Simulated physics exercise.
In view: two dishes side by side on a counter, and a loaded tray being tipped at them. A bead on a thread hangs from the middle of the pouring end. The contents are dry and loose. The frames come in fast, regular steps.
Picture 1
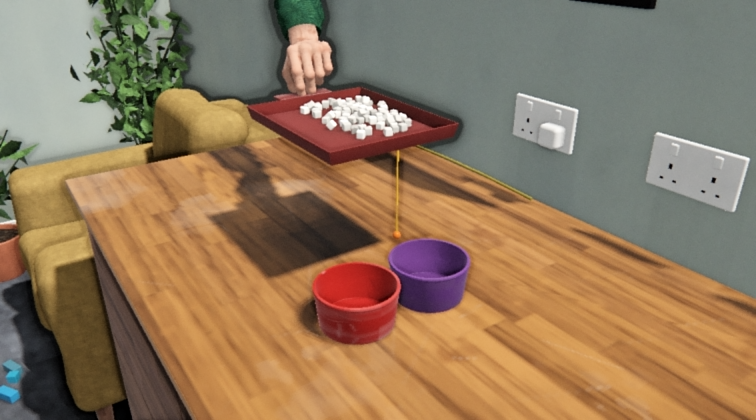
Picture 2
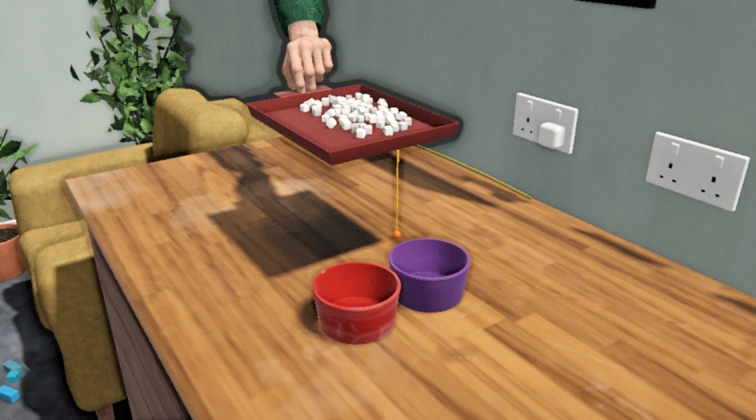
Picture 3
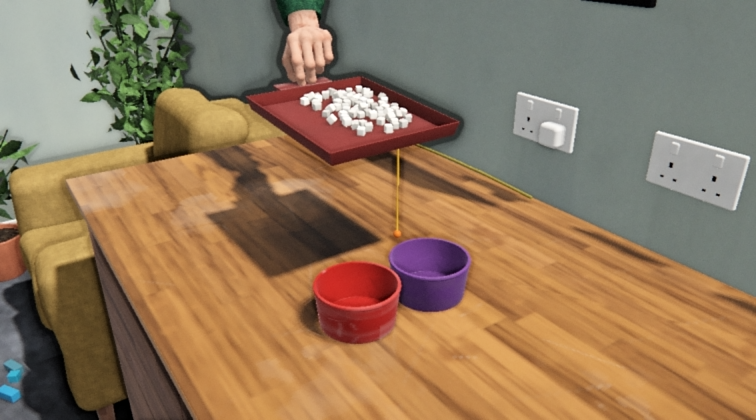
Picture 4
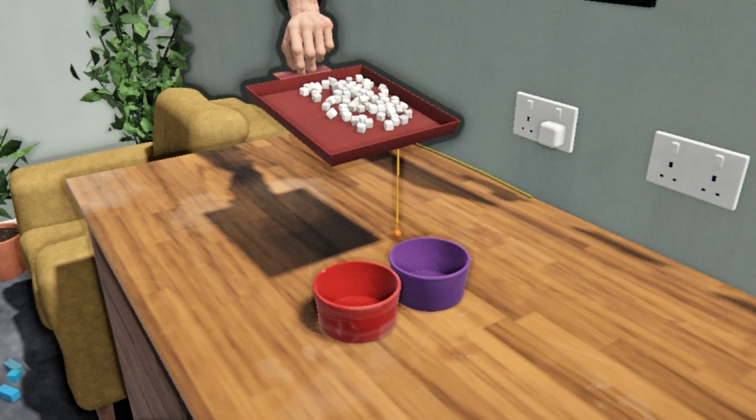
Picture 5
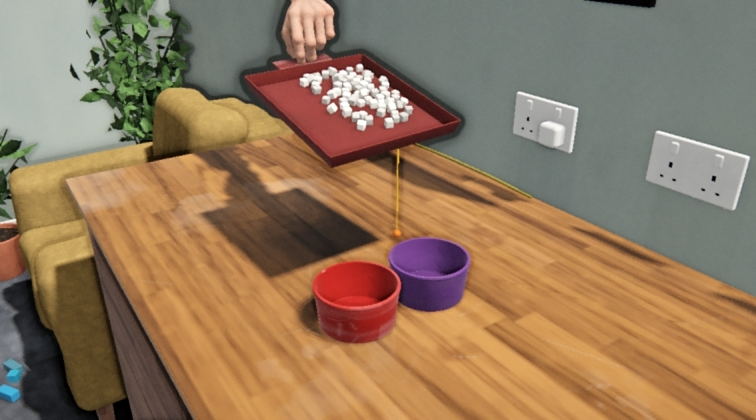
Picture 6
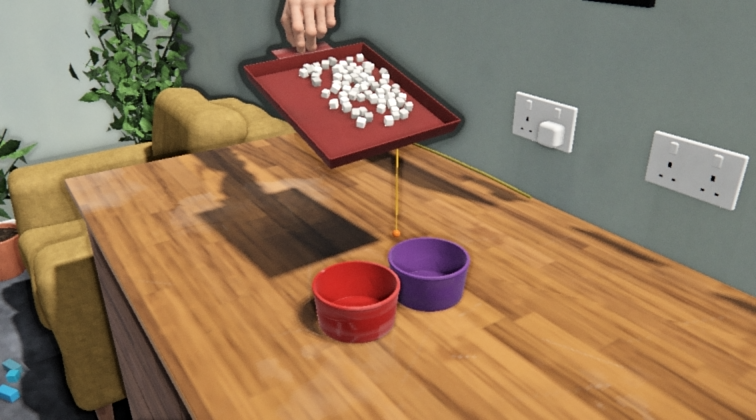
A hand held a dark red tray of white sugar cubes above a wooden counter, then raised its back end, steadily steepening the tray's slant, while the red and purple dishes below stayed still.
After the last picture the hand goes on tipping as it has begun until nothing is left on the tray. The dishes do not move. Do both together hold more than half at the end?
Caught overall: More than half.
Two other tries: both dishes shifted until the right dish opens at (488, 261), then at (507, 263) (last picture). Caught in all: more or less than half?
One: Under half. Two: Less than half.
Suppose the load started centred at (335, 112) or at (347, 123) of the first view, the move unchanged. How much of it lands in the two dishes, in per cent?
About 90 and 80 per cent.
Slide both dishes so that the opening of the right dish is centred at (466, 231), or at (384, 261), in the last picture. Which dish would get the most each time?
First the left-hand dish, then the dish on the right.
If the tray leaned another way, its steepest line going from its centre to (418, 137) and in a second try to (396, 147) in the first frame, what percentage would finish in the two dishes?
In turn 10 and 50 in a hundred.
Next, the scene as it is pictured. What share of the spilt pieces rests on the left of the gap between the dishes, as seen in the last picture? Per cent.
Some 20 per cent.
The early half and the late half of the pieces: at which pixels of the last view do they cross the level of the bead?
Around (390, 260) and then (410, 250).
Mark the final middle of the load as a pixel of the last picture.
Roughly at (392, 305).
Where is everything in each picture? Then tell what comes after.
The first picture shows corners of the pouring end (331, 150) and (454, 123), level; middle of the load (357, 116), sugar cubes; left dish (380, 320); right dish (454, 290); bead on its thread (397, 235).
The second picture shows corners of the pouring end (331, 150) and (454, 122), level; middle of the load (357, 114).
The third picture shows corners of the pouring end (332, 151) and (455, 121), tipped barely, lowest at the left corner; middle of the load (358, 109).
The fourth picture shows corners of the pouring end (332, 152) and (455, 120), tipped a little, lowest at the left corner; middle of the load (358, 102).
The fifth picture shows corners of the pouring end (332, 154) and (456, 120), tipped a little, lowest at the left corner; middle of the load (358, 95).
The sixth picture shows corners of the pouring end (332, 156) and (456, 119), tipped clearly, lowest at the left corner; middle of the load (358, 89); left dish (380, 319); right dish (453, 288).
Just after the last frame, tray tipped steeply; almost all on the tray; about a tenth in the air.
A moment on, tray tipped right over; the larger part on the tray; about a tenth in the left dish; just a few in the right dish; about a tenth outside both; just a few in the air.
Further on, tray tipped past a quarter turn; roughly half in the left dish; roughly a third in the right dish; roughly a quarter outside both.
When it is over, tray tipped past a quarter turn; roughly half in the left dish; roughly a third in the right dish; roughly a quarter outside both.
